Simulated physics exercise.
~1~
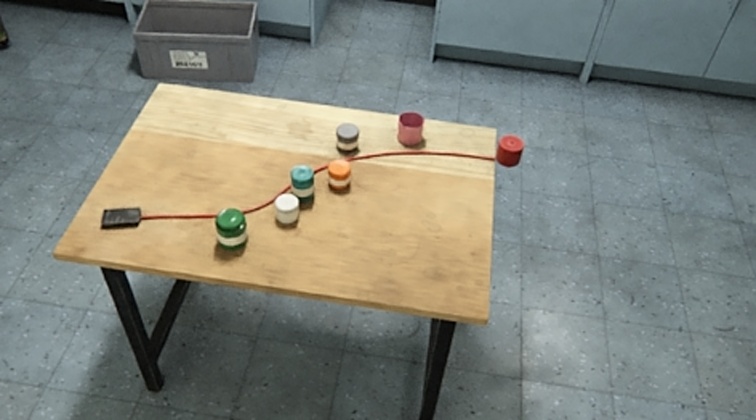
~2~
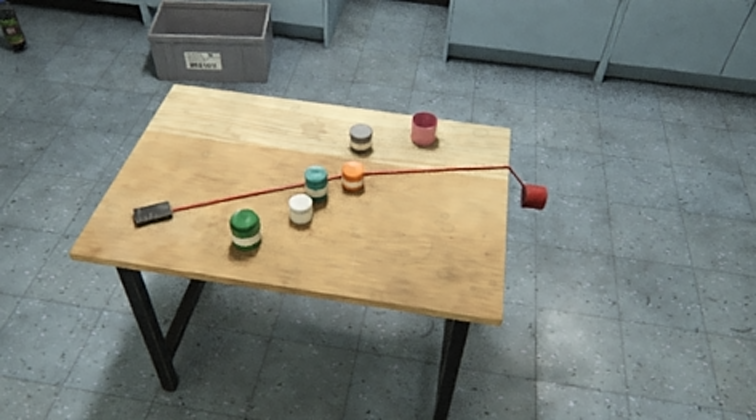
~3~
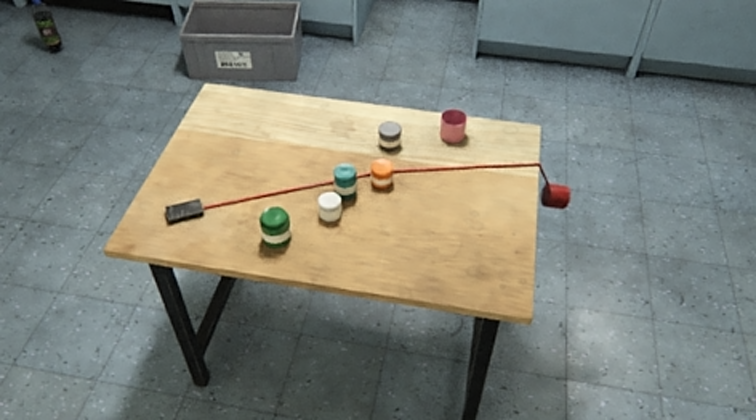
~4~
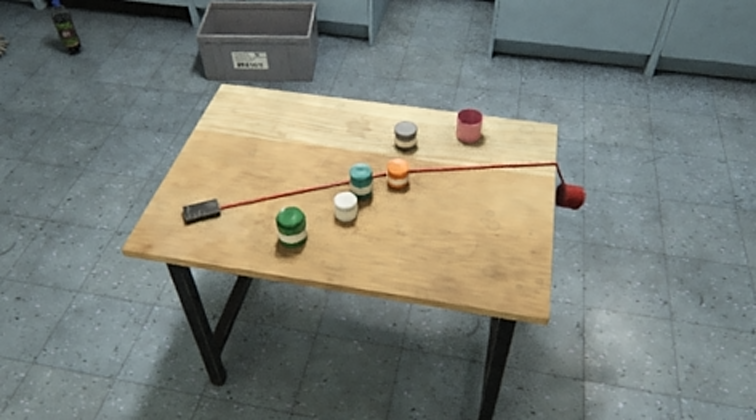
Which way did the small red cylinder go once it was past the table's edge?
It moved down, ending up hanging from the cable just below the right edge of the table.
